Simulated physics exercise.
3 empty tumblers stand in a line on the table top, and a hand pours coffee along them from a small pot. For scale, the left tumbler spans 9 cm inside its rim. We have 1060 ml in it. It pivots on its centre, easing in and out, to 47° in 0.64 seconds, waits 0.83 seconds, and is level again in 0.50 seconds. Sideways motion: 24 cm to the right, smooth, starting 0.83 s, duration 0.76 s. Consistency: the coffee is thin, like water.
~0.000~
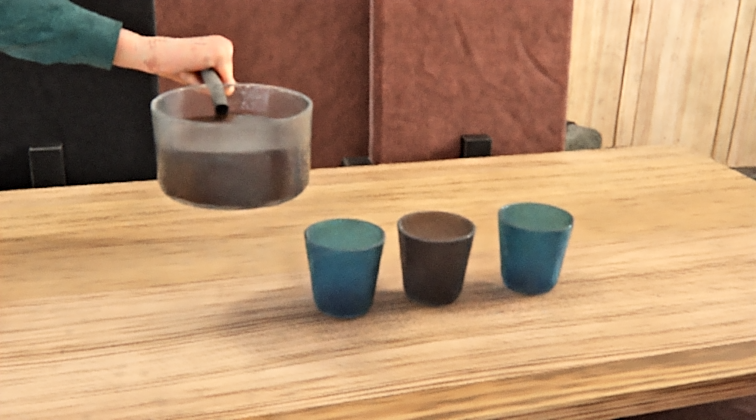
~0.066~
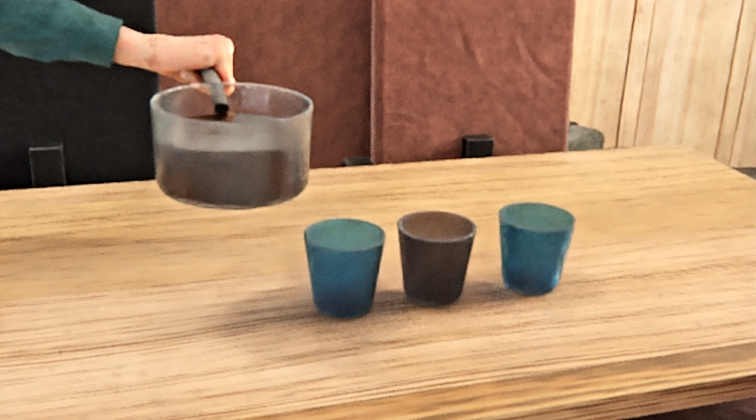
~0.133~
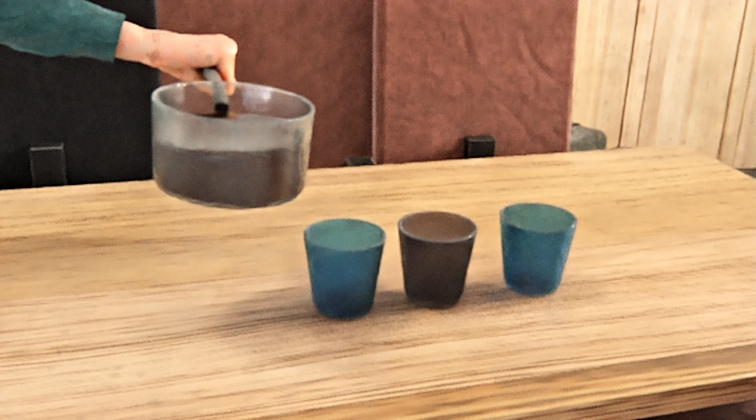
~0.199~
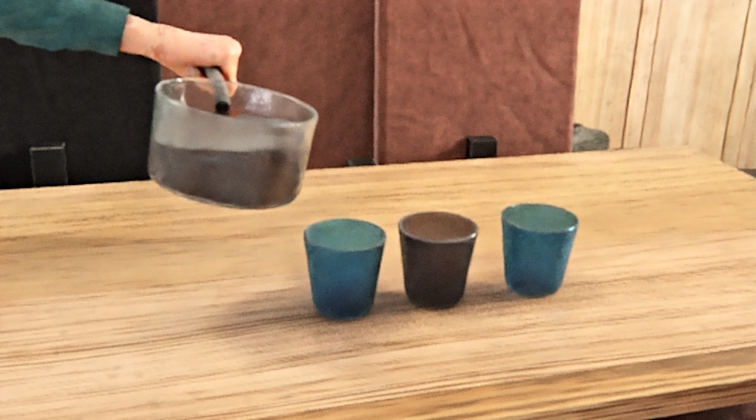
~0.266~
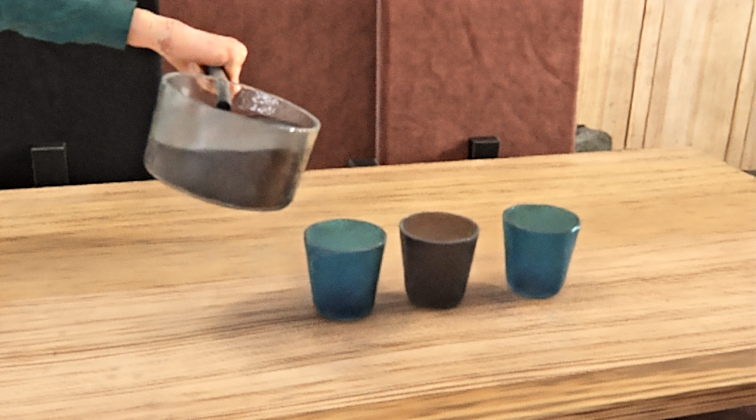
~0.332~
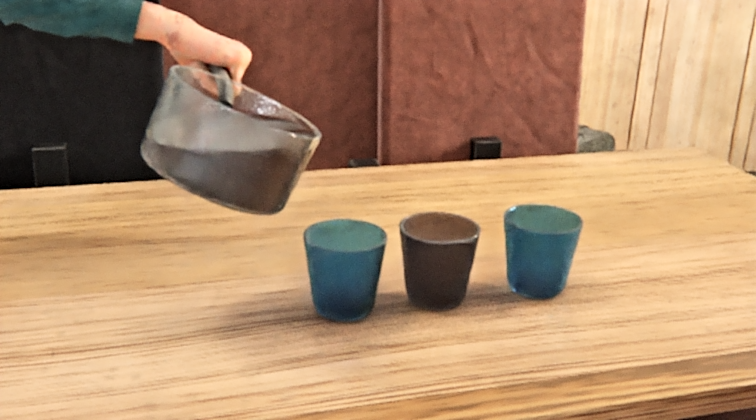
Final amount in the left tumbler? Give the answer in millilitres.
260 ml.
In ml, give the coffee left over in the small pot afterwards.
I'd say some 460 ml.
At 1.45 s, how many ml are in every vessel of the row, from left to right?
Left to right: Roughly 260 ml, 10 ml, 50 ml.
By 0.78 s the tilt is 47° and from the left they hold 125 ml, 0 ml, 0 ml, the small pot 750 ml, and 5 ml is on the table top.
By 1.11 s the tilt is 47° and from the left they hold 235 ml, 5 ml, 0 ml, the small pot 685 ml, and 80 ml is on the table top.
By 1.45 s the tilt is 47° and from the left they hold 260 ml, 5 ml, 45 ml, the small pot 520 ml, and 115 ml is on the table top.
By 1.82 s the tilt is 10° and from the left they hold 260 ml, 5 ml, 160 ml, the small pot 460 ml, and 165 ml is on the table top.
At rest from the left they hold 260 ml, 5 ml, 160 ml, the small pot 460 ml, and 175 ml is on the table top.
